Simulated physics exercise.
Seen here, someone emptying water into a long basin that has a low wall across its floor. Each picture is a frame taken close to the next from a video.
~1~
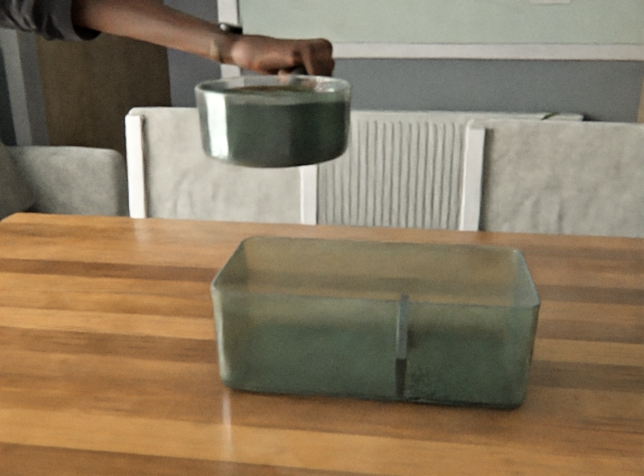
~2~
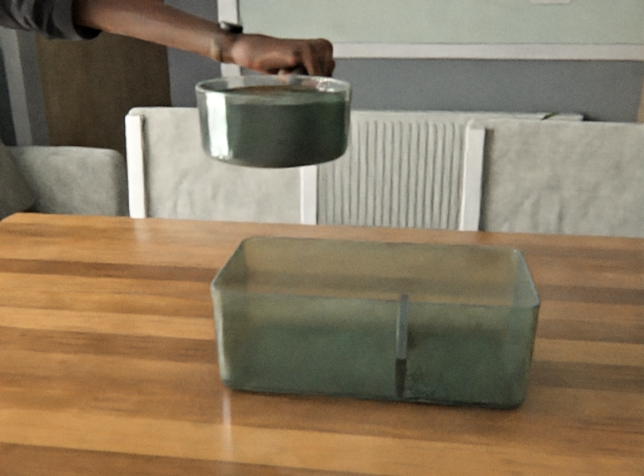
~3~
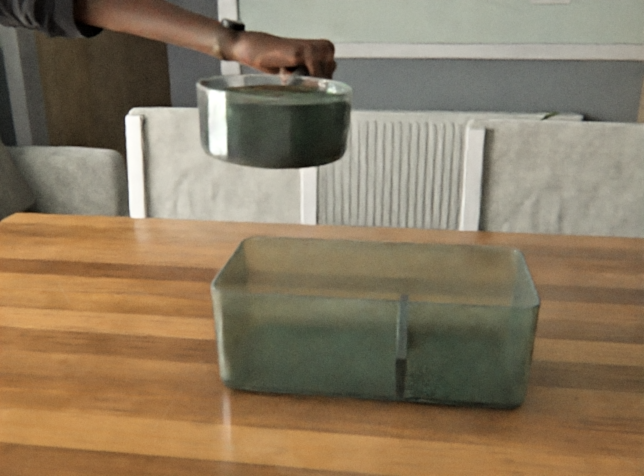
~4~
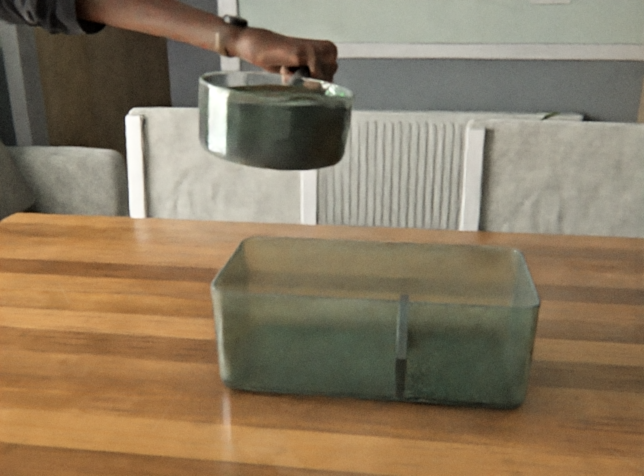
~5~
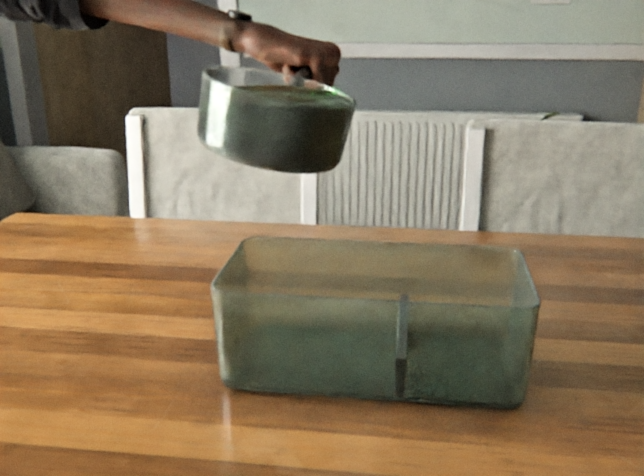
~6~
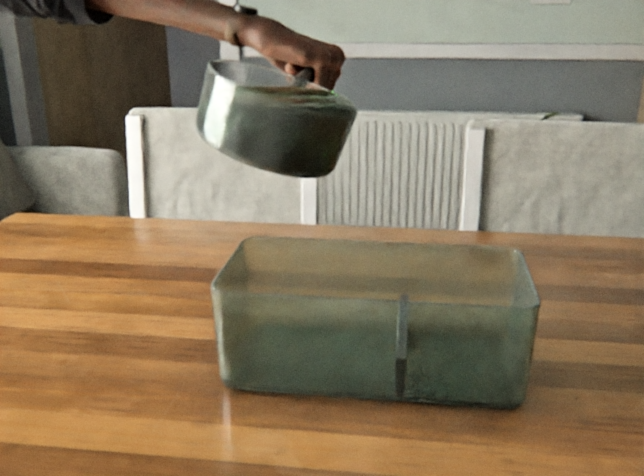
In this clip, a hand holds a clear round container of dark green liquid above a long greenish basin with a low divider on a striped wooden table, then gradually tilts the container down toward the right.
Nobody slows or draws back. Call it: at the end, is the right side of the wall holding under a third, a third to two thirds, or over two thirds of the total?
The right side holds a third to two thirds of the total.
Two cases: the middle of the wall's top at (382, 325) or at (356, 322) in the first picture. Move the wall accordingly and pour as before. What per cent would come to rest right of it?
Respectively 65 and 80 per cent, approximately.
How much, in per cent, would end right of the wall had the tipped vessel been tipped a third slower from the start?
Roughly 60 in a hundred.
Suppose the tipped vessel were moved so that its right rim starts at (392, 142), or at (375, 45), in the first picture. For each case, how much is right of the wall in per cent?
Result, first then second: About 65 % and about 65 %.
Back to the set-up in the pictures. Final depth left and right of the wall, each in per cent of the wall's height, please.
Left side 40 percent, right side 50 percent.
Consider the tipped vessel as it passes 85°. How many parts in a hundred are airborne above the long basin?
Around 50 %.
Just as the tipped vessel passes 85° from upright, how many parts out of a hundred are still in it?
Near 30 per cent.
A moment on, the tilt is 85° and 29 per cent is still to pour, 4 is left of the wall and 19 right of it.
Next, the tilt is 113° and 3 per cent is still to pour, 40 is left of the wall and 49 right of it.
Then the tilt is 114° and 0 per cent is still to pour, 50 is left of the wall and 48 right of it.
Later the tilt is 114° and 0 per cent is still to pour, 50 is left of the wall and 48 right of it.
Finally, 50 per cent lies left of the wall, 48 right of it and 2 outside.
